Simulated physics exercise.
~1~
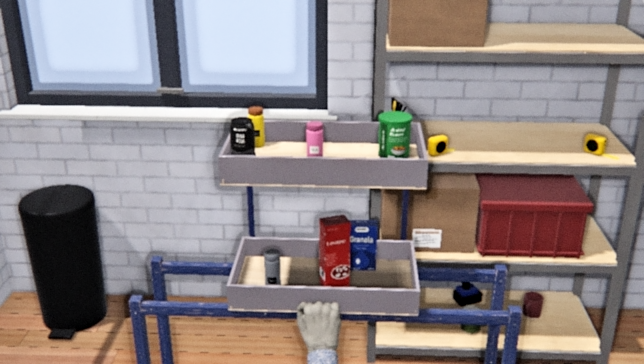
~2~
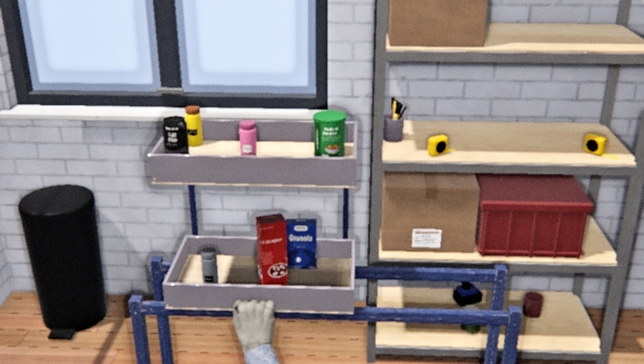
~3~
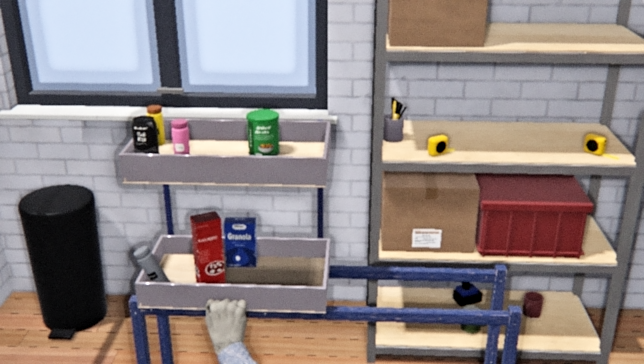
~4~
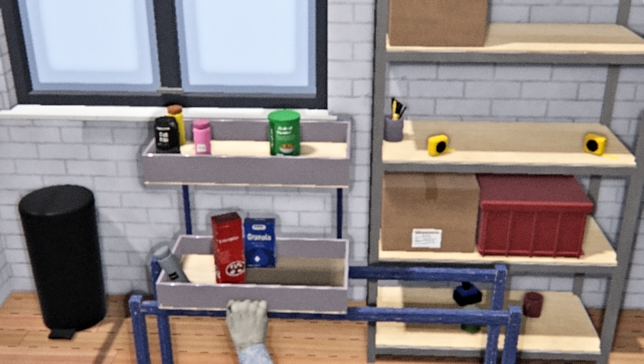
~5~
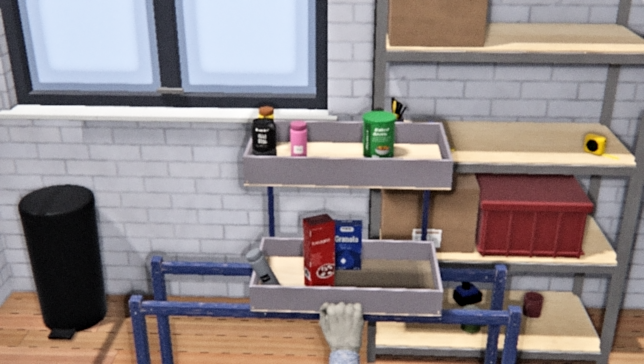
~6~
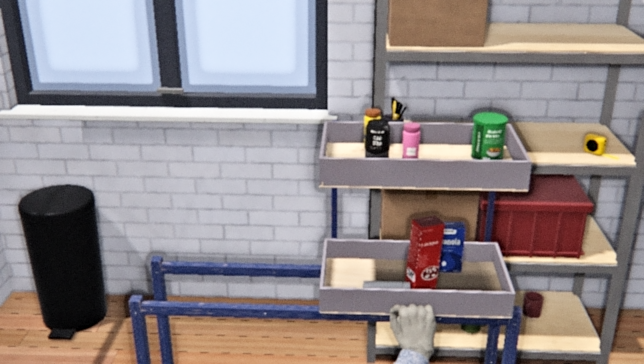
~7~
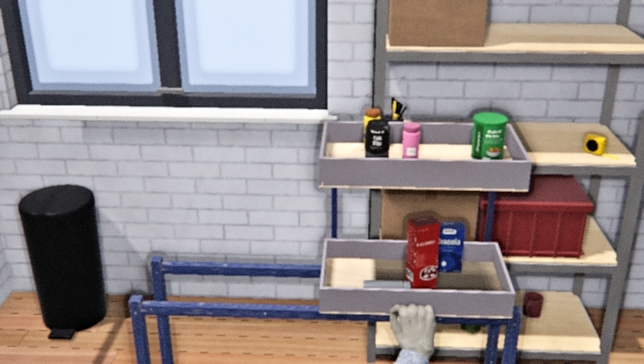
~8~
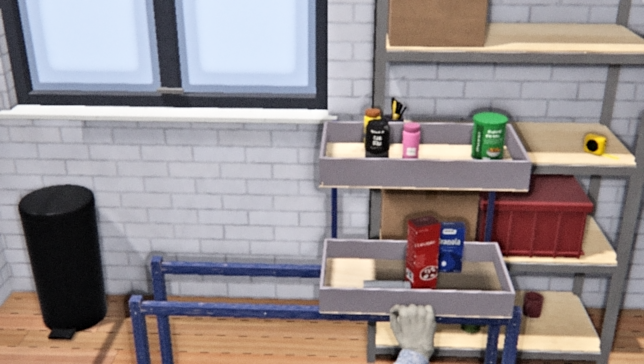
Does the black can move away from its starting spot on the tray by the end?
Yes, the black can shifts along the upper tray and ends up closer to the pink shaker, still standing upright.
